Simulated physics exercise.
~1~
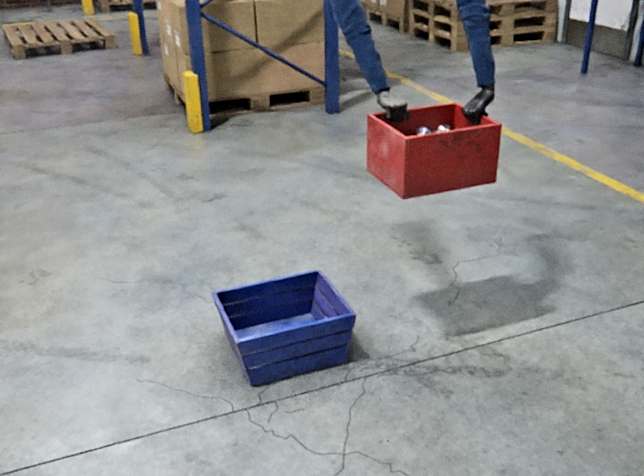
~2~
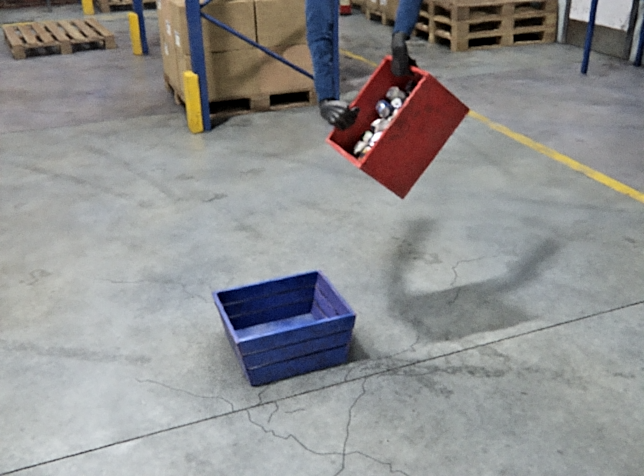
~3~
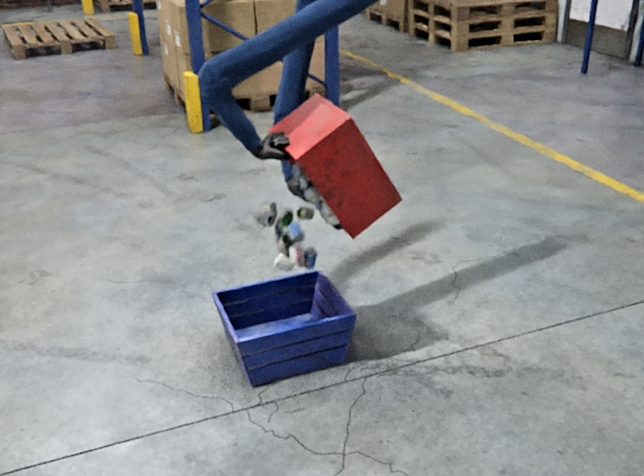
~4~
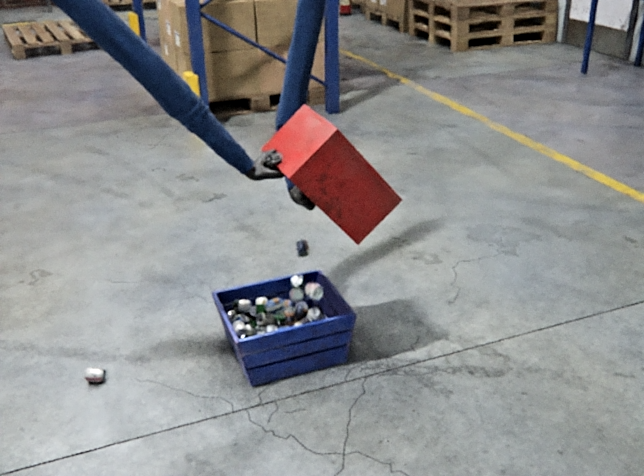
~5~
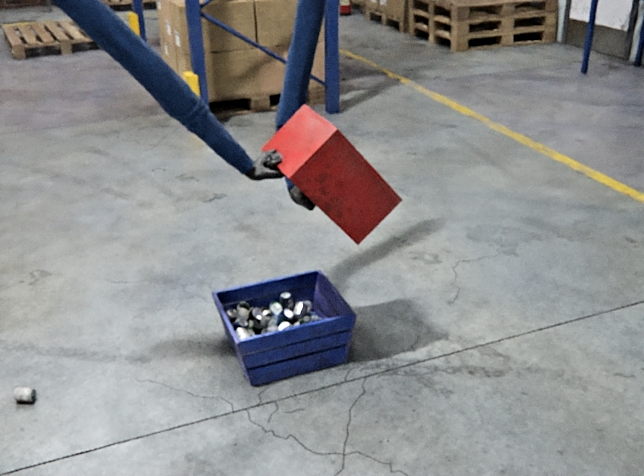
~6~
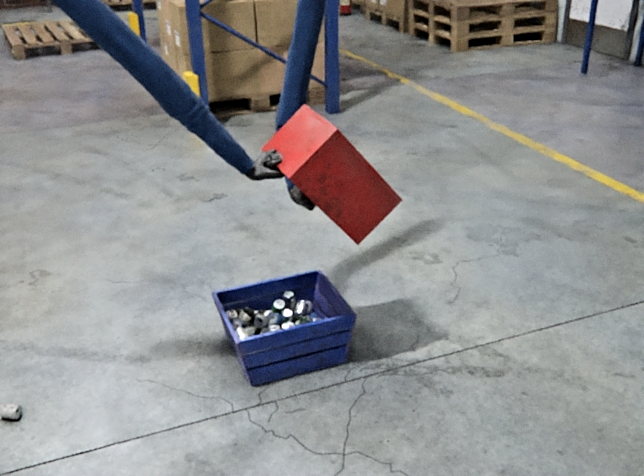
On the cracked concrete floor of a warehouse, with boxes, pallets and blue racking behind, two gloved hands hold a red crate of small cans above and to the right of an open blue container. The arms swing the crate left and tip it toward the container. As it tilts further, the cans tumble out in a loose cluster and drop into the blue container. One can lands on the floor to the left and rolls farther away, toward the left edge. The red crate stays upturned in the hands, and the rest of the cans lie heaped in the blue container.
